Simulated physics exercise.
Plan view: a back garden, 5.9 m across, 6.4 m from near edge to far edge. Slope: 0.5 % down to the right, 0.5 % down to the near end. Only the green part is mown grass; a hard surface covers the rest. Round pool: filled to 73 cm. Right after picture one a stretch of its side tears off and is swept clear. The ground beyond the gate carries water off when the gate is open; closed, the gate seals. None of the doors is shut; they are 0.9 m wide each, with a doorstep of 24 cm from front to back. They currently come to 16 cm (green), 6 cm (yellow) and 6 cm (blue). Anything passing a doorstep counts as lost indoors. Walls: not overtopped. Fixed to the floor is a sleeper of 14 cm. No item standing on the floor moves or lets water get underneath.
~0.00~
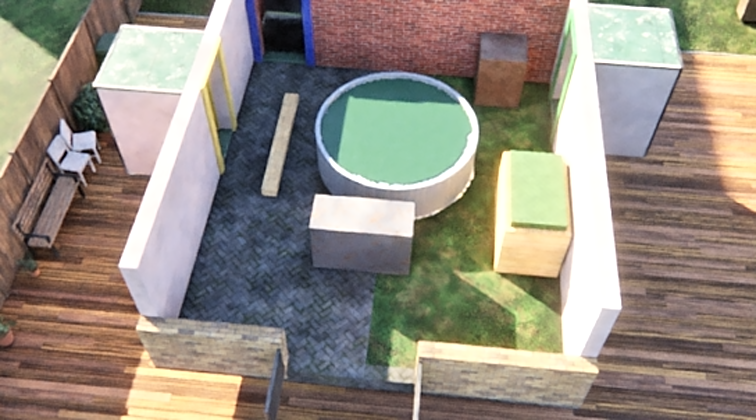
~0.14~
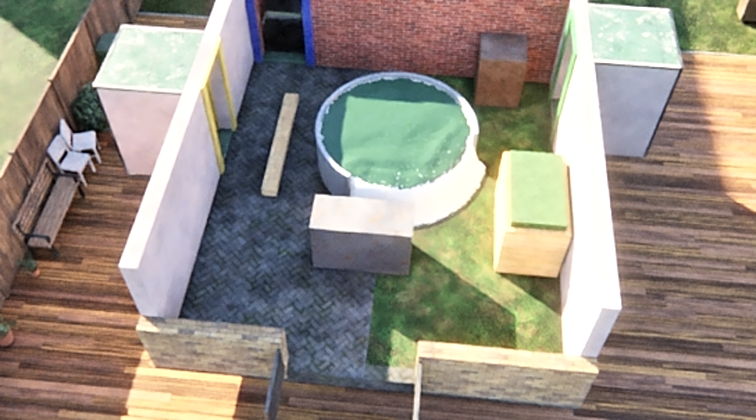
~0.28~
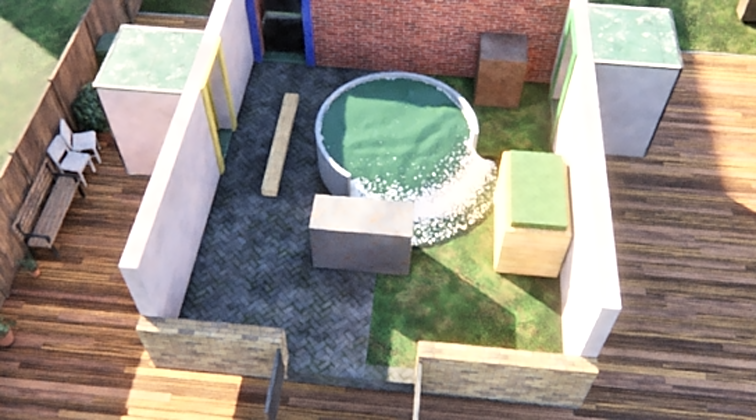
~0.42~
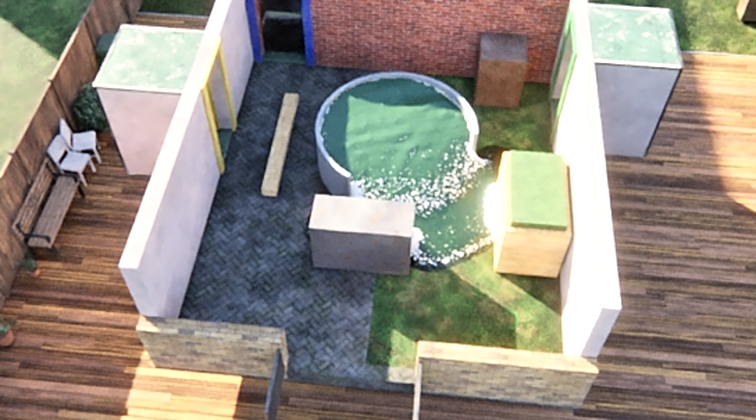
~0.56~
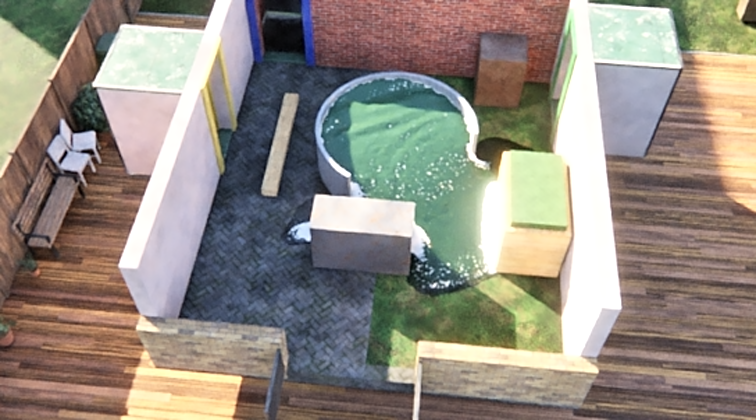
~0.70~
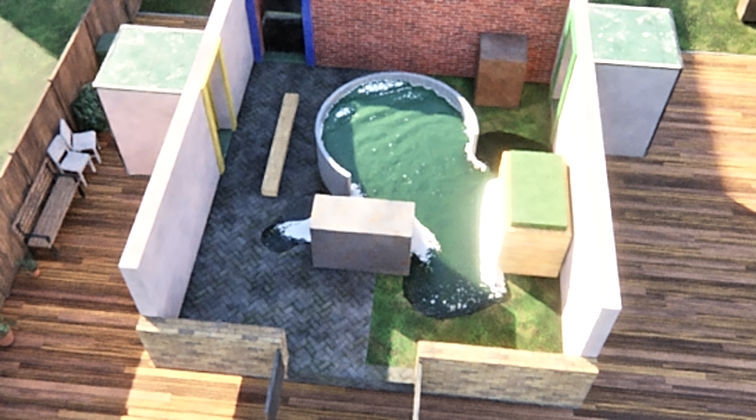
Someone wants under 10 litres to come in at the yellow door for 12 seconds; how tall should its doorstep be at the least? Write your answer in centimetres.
It should be at least about 5 cm tall.
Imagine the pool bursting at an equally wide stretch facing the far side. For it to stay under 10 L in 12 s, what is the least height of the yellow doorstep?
Close to 9.0 cm at the least.
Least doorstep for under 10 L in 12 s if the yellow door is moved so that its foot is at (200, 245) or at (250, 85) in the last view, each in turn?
About 11.5 cm for the first and 8.5 cm for the second.
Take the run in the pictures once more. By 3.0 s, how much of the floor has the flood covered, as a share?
Around 80 per cent of the floor.
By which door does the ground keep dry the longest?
That's the blue one.
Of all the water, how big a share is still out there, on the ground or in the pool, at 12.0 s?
About 74 in every hundred.
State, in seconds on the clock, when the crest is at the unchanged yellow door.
It peaks at about 12.0 s.
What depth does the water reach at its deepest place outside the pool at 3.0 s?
Max depth: Near 38 cm.
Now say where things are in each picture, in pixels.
In the first frame, the round pool at (397, 130) is whole and still, 73 cm deep; the yellow door at (219, 109) is dry.
In the second frame, the front is at a hidden place, 0.3 m from the gap at (429, 203); 0.6 m2 of floor is wet, 73 cm left at the back.
In the third frame, the front is at a hidden place, 0.7 m from the gap at (429, 204); 2.0 m2 of floor is wet, 73 cm left at the back.
In the fourth frame, the front is at a hidden place, 1.2 m from the gap at (429, 206); 3.5 m2 of floor is wet, 73 cm left at the back.
In the fifth frame, the gap is at (429, 206), the front 1.6 m out at a hidden place; the back of the round pool holds 71 cm.
In the sixth frame, water pours out at (429, 207) and has run 2.0 m, to (504, 296); about 10 cm deep outside, 61 cm at the back; 1.9 m in a straight line remain to the yellow door at (219, 109).
After 1.4 s water covers 45 % of the floor, deepest (52 cm) near (486, 245); it has not reached the yellow door.
After 3.0 s water covers 80 % of the floor, deepest (38 cm) near (553, 279); 5 cm at the yellow door, 0 litres in over its 6 cm doorstep.
After 12.0 s water covers 95 % of the floor, deepest (12 cm) near (365, 104); 10 cm at the yellow door, 5 litres in over its 6 cm doorstep.
At the yellow door as built, the water arrived by 1.7 s and peaked near 10 cm at 11.8 s.
With a doorstep of 4 cm, 22 litres would have come in within the 12 s; with 6.5 cm, 3 litres. So under 10 litres takes about 5 cm.
